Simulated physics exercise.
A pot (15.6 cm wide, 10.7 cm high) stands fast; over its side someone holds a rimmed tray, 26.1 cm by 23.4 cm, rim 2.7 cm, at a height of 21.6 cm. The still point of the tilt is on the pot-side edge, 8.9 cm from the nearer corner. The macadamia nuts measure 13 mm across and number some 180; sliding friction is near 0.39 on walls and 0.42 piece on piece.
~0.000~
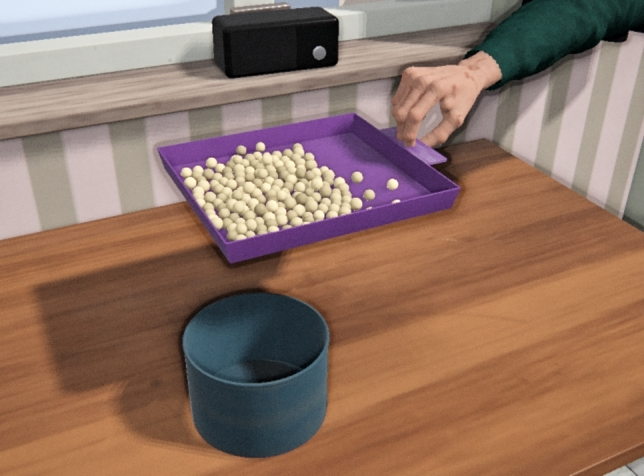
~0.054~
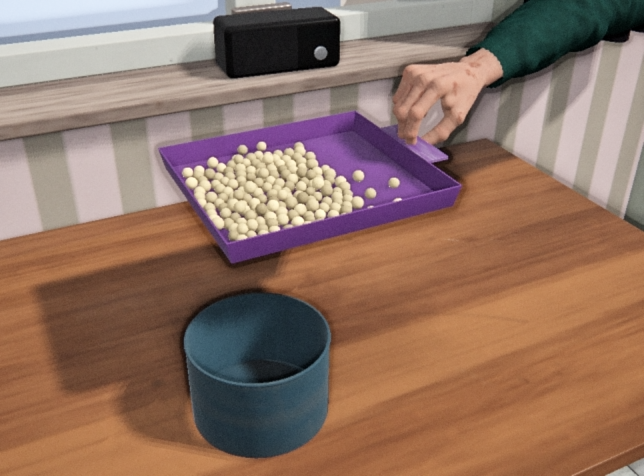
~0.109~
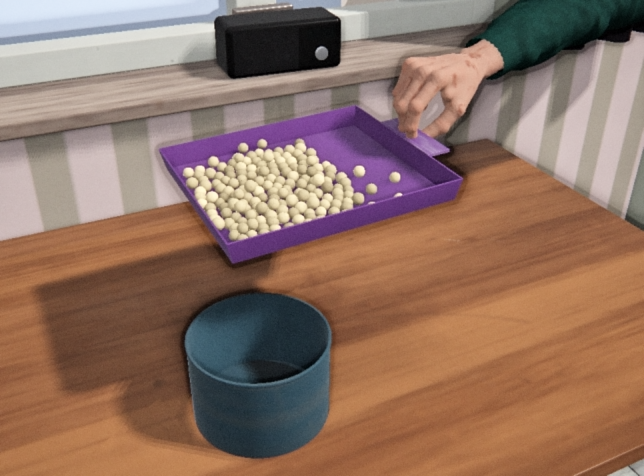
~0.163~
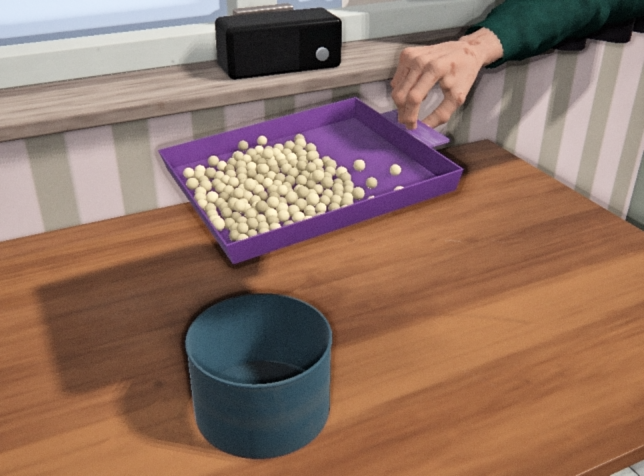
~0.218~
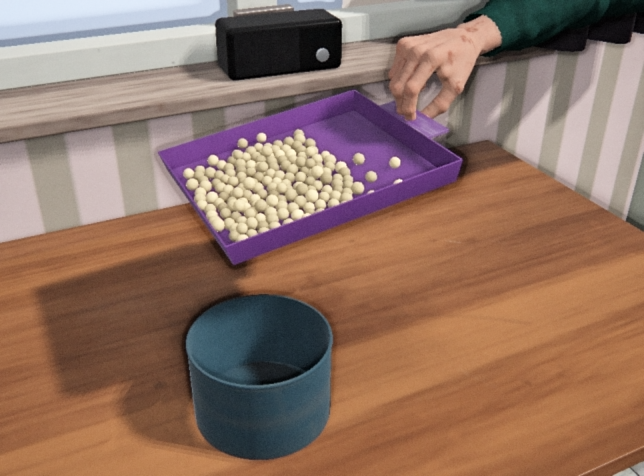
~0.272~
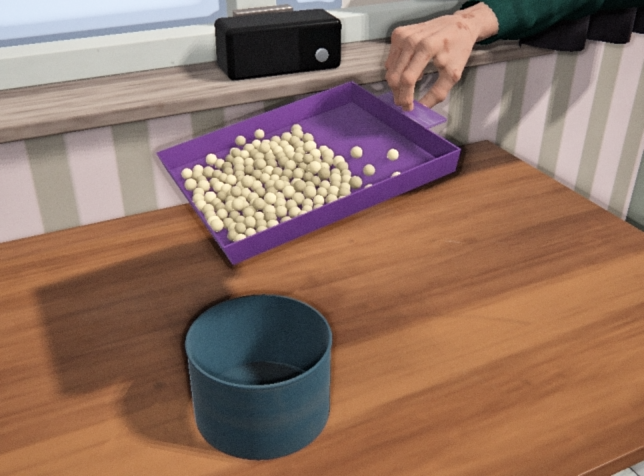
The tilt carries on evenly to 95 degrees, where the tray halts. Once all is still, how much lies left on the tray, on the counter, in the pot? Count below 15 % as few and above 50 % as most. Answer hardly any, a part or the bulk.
Left on the tray: Hardly any; on the counter: The bulk; in the pot: Hardly any.
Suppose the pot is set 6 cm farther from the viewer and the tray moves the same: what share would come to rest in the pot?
Then about 0 per cent.
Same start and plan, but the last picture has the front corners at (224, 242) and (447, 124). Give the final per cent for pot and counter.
Pot 0, counter 100.
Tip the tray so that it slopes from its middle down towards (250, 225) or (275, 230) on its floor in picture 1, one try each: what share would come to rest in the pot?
About 75 and 100 per cent.
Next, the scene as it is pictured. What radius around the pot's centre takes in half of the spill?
Some 24 cm.
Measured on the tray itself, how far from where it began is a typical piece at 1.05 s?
About 2 cm.
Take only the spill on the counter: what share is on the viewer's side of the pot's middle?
Some 20 per cent.
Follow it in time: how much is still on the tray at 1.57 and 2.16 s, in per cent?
In turn: 95, 15.
After 1.05 s, tilt 50 degrees; the tray holds 100 %, the pot 0 %.
Then, at 1.57 s, tilt 76 degrees; the tray holds 95 %, the pot 0 %.
Then, at 2.16 s, tilt 95 degrees; the tray holds 15 %, the pot 0 %.
At rest (3.4 s), tray 0 %, counter 100 %, pot 0 %.
